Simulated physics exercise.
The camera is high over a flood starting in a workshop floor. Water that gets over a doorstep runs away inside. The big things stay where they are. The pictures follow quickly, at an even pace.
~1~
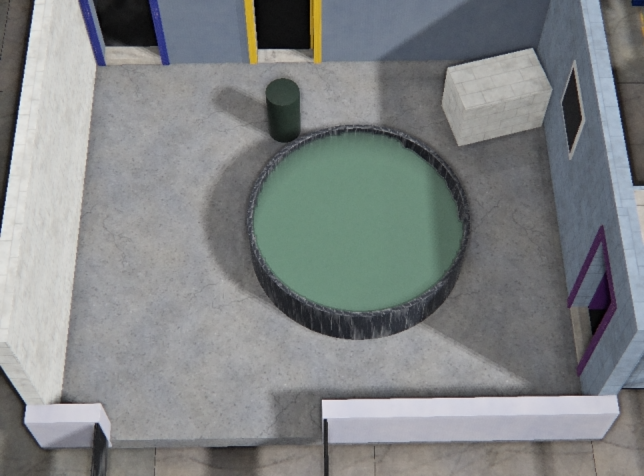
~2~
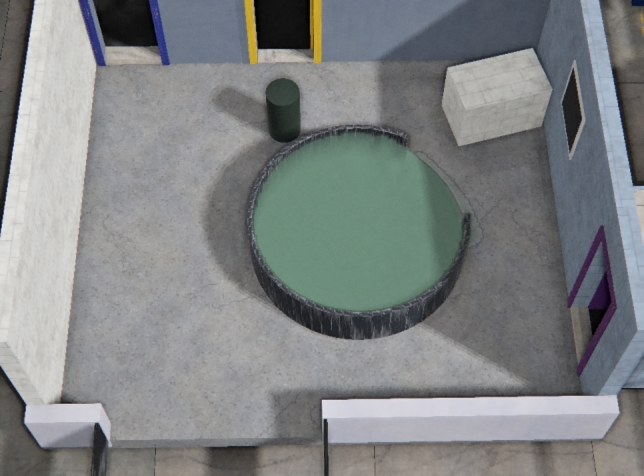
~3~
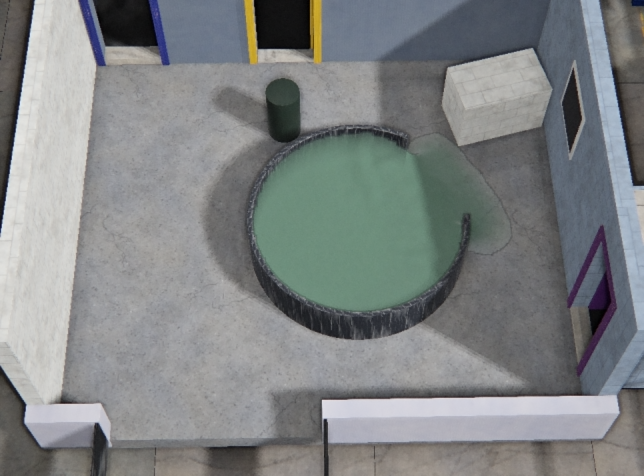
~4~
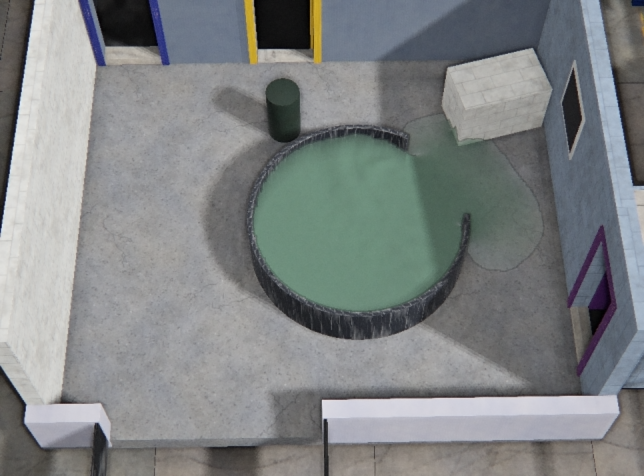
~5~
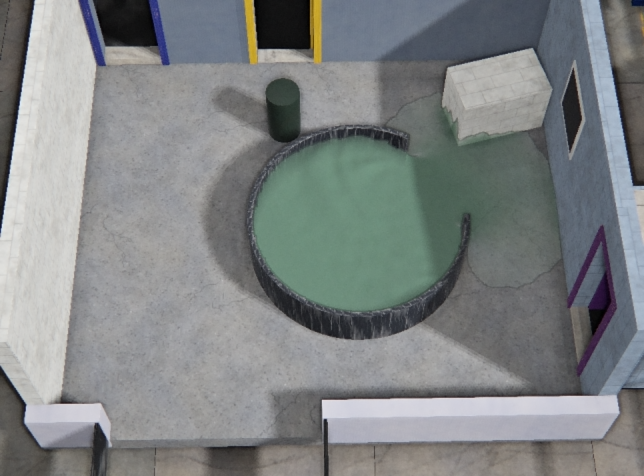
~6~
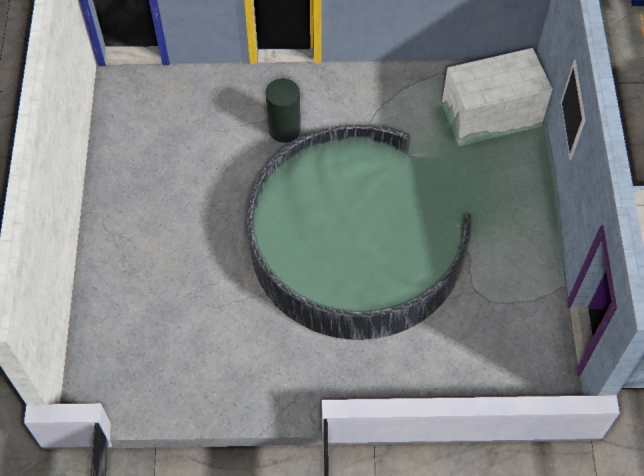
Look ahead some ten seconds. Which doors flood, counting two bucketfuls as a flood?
In the end: The blue door admits no more than that; the yellow door lets in a lot; the purple door lets in a lot.
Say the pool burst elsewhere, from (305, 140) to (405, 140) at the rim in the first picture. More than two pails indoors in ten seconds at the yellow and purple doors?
The yellow one floods; the purple one takes less.
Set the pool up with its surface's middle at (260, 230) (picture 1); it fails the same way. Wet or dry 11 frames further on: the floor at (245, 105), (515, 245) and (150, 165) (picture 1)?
In turn: Free of water, awash, free of water.
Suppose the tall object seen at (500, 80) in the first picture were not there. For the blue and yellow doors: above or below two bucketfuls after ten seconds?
One by one: Blue lets more in; yellow lets more in.
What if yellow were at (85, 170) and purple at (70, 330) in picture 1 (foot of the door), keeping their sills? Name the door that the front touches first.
The door marked blue.
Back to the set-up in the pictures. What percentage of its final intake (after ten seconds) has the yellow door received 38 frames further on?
Roughly 55 per cent.
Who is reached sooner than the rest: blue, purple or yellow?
The door marked purple.
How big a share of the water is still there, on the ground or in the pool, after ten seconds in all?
About 88 per cent.
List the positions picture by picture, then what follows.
Still water in the round pool at (358, 219), in the first picture.
Water pours out at (443, 190) and has run to (476, 239), in the second picture.
Water pours out at (443, 191) and has run to (501, 242), in the third picture.
Water pours out at (443, 192) and has run to (534, 238), in the fourth picture.
Water pours out at (443, 192) and has run to (560, 249), in the fifth picture.
Water pours out at (443, 191) and has run to (441, 80), in the sixth picture.
A moment on, water covers 15 % of the floor; the blue door not reached, the yellow door not reached, the purple door wet at the sill, nothing in.
Next, water covers 30 % of the floor; the blue door not reached, the yellow door wet at the sill, nothing in, the purple door wet at the sill, nothing in.
Then, water covers 50 % of the floor; the blue door wet at the sill, nothing in, the yellow door under two buckets in, the purple door under two buckets in.
Later, water covers 90 % of the floor; the blue door wet at the sill, nothing in, the yellow door over two buckets in, the purple door over two buckets in.
In the end, water covers 100 % of the floor; the blue door under two buckets in, the yellow door over two buckets in, the purple door far over two buckets in.
